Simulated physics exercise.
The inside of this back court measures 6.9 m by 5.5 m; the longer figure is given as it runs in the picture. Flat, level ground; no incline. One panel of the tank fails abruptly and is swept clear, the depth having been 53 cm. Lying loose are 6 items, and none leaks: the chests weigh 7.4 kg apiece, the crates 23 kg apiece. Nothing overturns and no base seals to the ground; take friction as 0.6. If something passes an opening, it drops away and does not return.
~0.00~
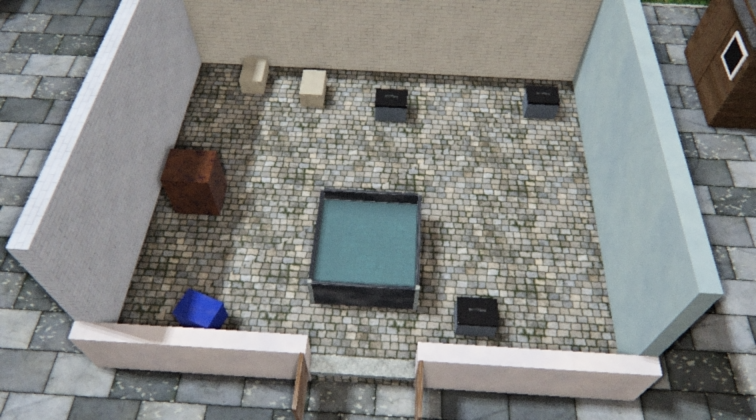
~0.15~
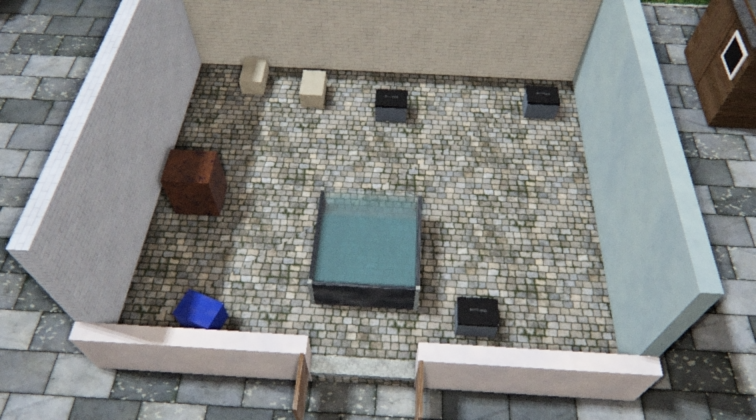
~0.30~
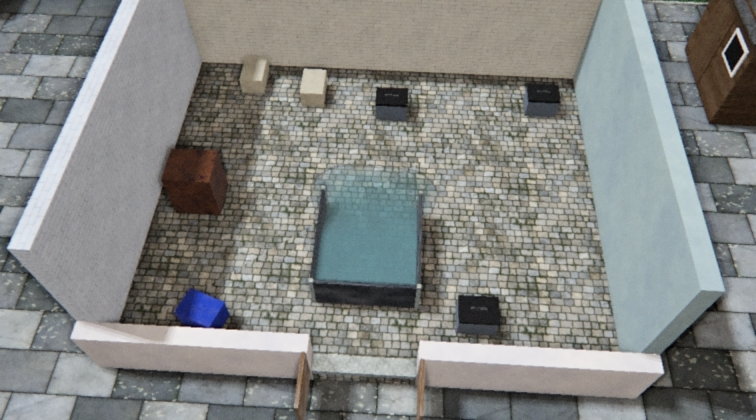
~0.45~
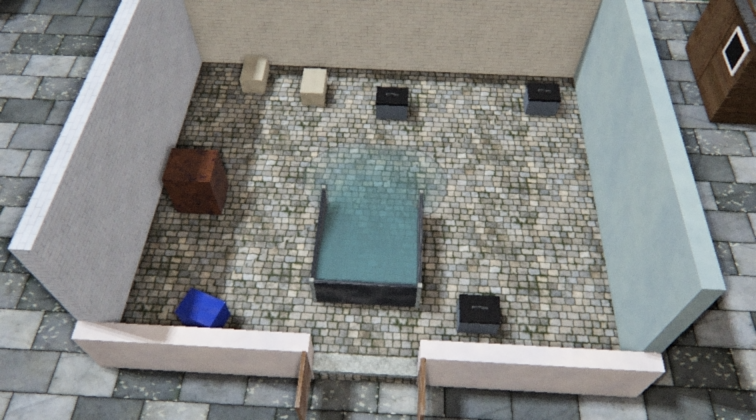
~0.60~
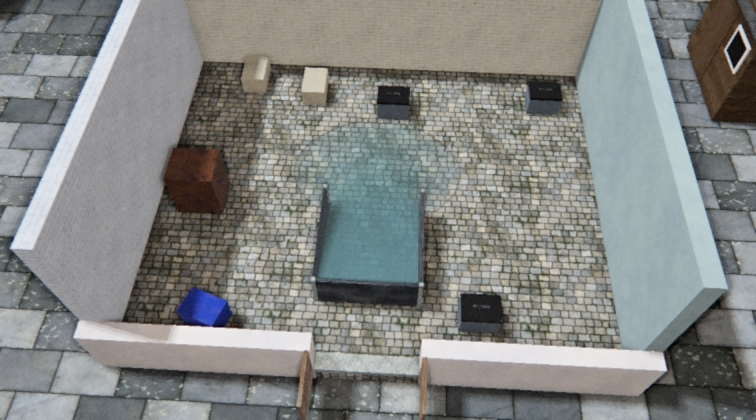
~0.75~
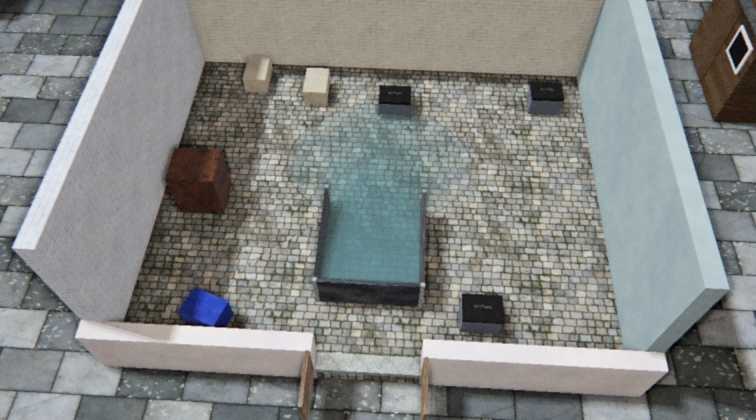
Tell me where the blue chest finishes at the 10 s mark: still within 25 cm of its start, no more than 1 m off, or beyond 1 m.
The blue chest is still within 25 cm of its start.
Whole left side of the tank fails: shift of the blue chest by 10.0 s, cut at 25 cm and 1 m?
Outcome for the blue chest: It is borne far off.
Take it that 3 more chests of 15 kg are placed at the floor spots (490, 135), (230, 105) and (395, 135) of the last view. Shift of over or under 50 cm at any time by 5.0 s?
Answers, first to last: Not exceeding, exceeding, exceeding.
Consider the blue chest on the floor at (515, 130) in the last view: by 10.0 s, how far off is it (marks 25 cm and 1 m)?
From that spot, it is pushed far off.
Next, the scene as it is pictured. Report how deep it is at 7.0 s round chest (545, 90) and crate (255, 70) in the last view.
Depth approx. 3 cm / 5 cm.
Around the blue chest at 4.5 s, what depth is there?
0 cm, roughly.
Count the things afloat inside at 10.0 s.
At that point I count 2.
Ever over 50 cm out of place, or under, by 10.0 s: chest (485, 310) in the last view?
Within.
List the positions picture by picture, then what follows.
The first picture shows the blue chest at (198, 308), on the bottom; water covers 2.1 m2; 0 of 6 have shifted.
The second picture shows the blue chest at (198, 308) rests on the ground; water covers 2.9 m2; 0 of 6 have shifted.
The third picture shows the blue chest at (200, 307), on the bottom; water covers 3.8 m2; 0 of 6 have shifted.
The fourth picture shows the blue chest at (200, 307), on the bottom; 4.9 m2 under water; 0 of 6 have shifted.
The fifth picture shows the blue chest at (202, 306) rests on the ground; water covers 6.2 m2; 0 of 6 have shifted.
The sixth picture shows the blue chest at (204, 306) rests on the ground; water covers 7.5 m2; 0 of 6 have shifted.
After 2.0 s the blue chest is near (204, 306), 0.0 m from its start, aground; 0 of 6 are out; 1 afloat.
After 4.5 s the blue chest is near (204, 306), 0.0 m from its start, aground; 0 of 6 are out; 3 afloat.
After 7.0 s the blue chest is near (204, 306), 0.0 m from its start, aground; 0 of 6 are out; 1 afloat.
After 10.0 s the blue chest is near (204, 306), 0.0 m from its start, aground; 0 of 6 are out; 2 afloat.
